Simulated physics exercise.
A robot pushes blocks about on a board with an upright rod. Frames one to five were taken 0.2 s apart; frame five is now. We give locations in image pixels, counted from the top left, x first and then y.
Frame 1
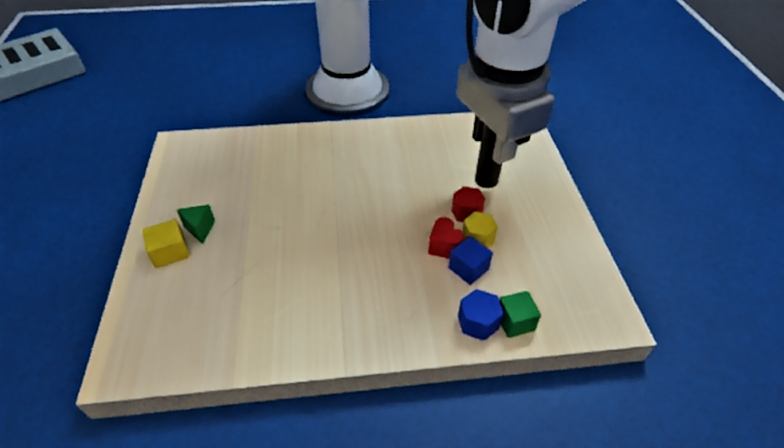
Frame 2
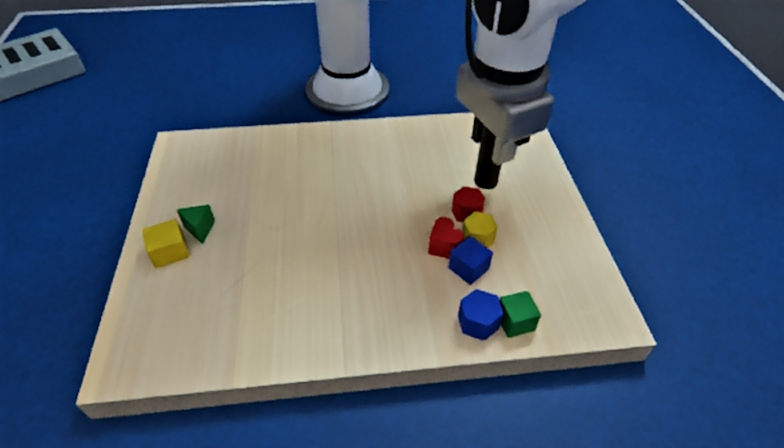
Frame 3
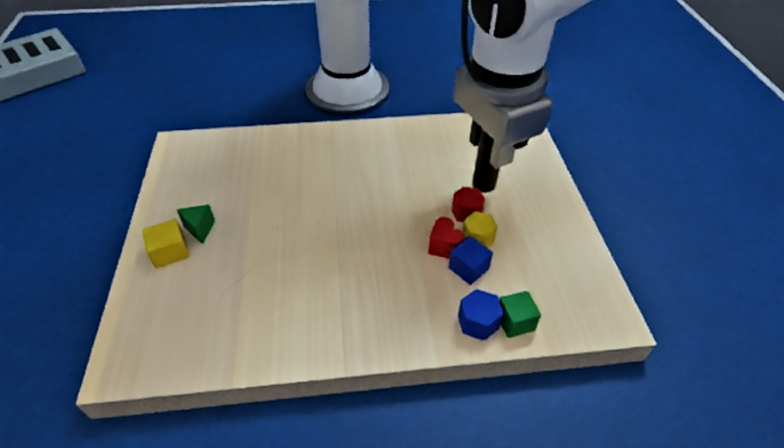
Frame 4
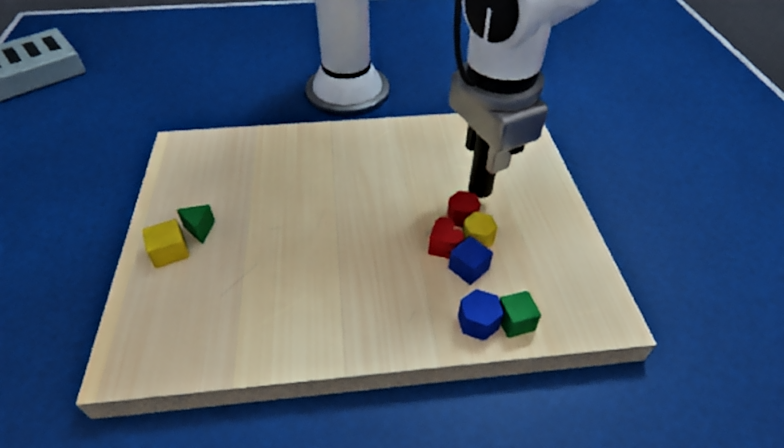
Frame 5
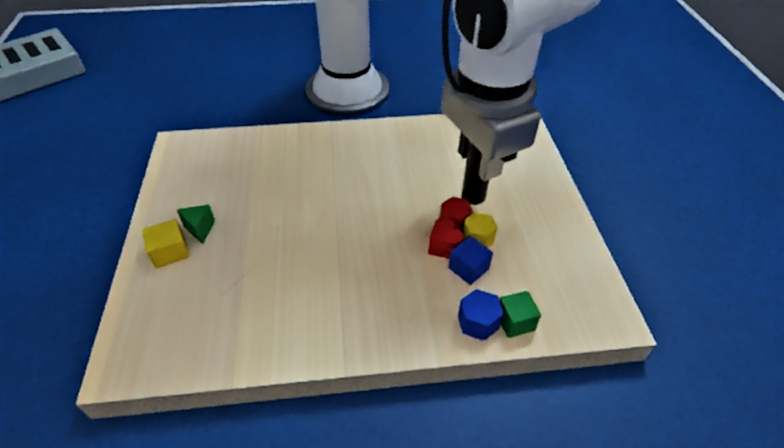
On a pale wooden board scattered with coloured blocks, a robot arm's black rod stayed almost still at first, then moved slightly down and left, nudging the red hexagon closer to the red heart.
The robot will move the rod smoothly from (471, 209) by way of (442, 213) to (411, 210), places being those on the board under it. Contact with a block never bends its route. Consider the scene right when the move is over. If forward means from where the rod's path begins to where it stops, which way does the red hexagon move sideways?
Pushed left.
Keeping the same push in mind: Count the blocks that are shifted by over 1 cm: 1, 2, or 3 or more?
Put simply, two blocks are moved more than 1 cm.
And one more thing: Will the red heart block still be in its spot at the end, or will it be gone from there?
It does get moved.
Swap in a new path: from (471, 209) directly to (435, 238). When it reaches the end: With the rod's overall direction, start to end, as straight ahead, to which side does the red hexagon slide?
My prediction: Rightwards.
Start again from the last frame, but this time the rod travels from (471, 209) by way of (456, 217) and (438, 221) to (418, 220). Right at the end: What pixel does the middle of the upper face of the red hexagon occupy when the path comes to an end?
Put as a pixel place, it's (413, 224).
The first path, step by step. Halfway along, rod (442, 201); red heart block (441, 238), turned 40° anticlockwise; red hexagon (436, 215).
At the end, rod (412, 198); red heart block (441, 239), turned 45° anticlockwise; red hexagon (434, 216), turned 15° anticlockwise; yellow hexagon unmoved.
